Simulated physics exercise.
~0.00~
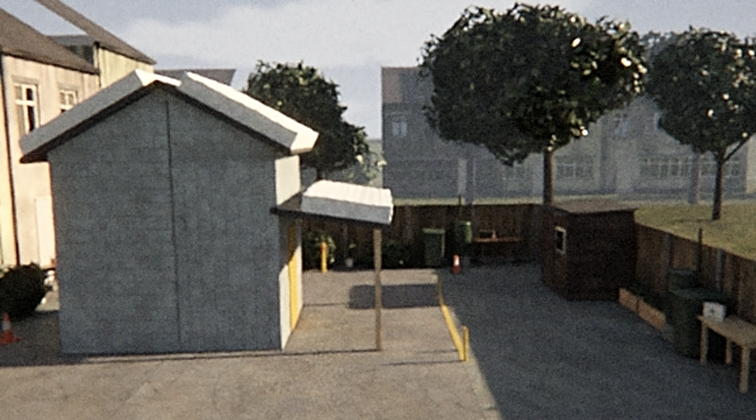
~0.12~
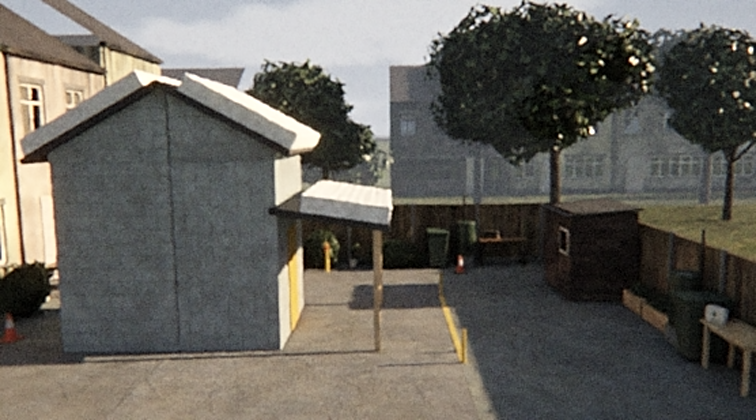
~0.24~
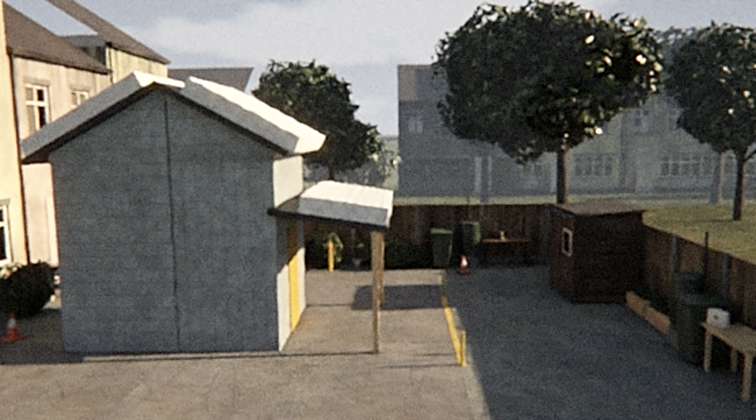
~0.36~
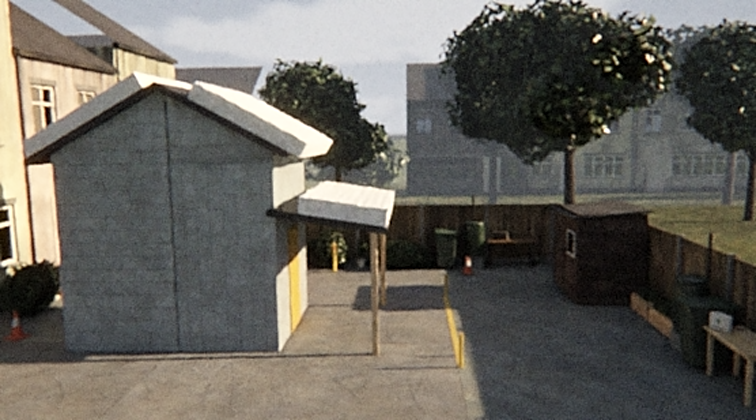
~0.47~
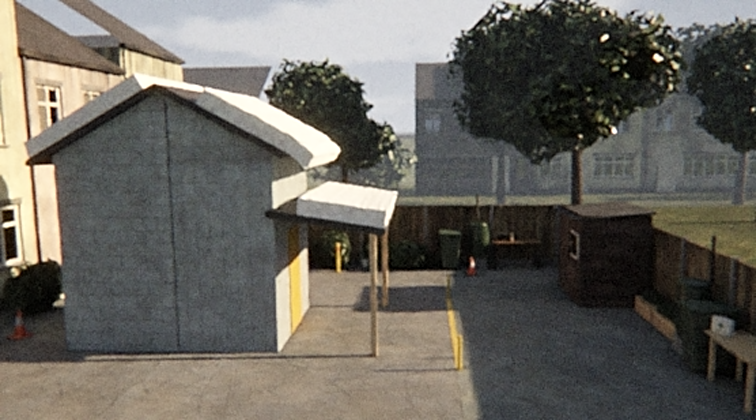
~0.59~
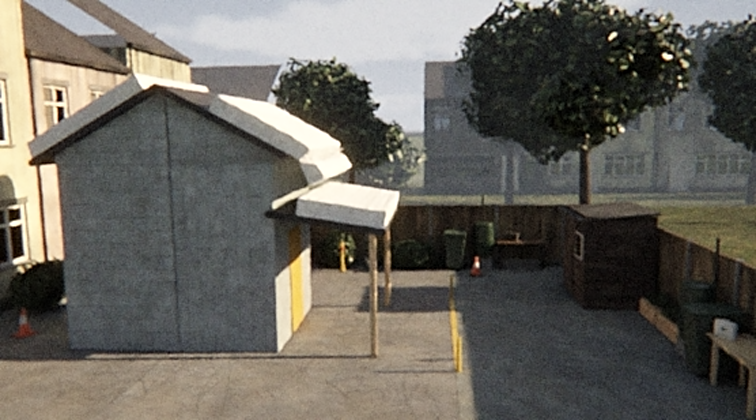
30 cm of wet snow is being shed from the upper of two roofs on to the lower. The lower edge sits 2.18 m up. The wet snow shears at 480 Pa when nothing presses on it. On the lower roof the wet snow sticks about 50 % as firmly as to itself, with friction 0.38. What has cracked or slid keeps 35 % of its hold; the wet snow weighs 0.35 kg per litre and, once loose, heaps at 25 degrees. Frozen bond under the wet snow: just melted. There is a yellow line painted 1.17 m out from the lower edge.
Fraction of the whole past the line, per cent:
40 out of 100.
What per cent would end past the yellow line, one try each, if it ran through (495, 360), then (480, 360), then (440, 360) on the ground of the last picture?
25 %, 30 %, 50 %.
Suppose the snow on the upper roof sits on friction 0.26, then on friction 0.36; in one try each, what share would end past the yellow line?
Respectively near 25 % and near 8 %.
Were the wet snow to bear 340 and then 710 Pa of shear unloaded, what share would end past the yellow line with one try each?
Going in order, it's 40 % and then 30 %.
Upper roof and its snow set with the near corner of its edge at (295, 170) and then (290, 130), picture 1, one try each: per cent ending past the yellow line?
In turn about 18 %, 45 %.
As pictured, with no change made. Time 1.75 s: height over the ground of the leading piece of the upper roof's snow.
Height: Approx. 0.6 m.
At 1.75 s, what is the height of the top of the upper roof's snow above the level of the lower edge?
Height above lower edge: Approx. 0.6 m.
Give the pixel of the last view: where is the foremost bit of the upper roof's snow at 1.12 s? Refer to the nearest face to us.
(388, 203), give or take.
By 1.12 s, none is below the lower edge and 0 % is past the line.
By 1.75 s, 43 % is below the lower edge and 13 % is past the line.
By 2.37 s, 61 % is below the lower edge and 40 % is past the line.
By 3.00 s, 62 % is below the lower edge and 40 % is past the line.
By 3.40 s, at the end, 62 % is below the lower edge and 40 % is past the line.
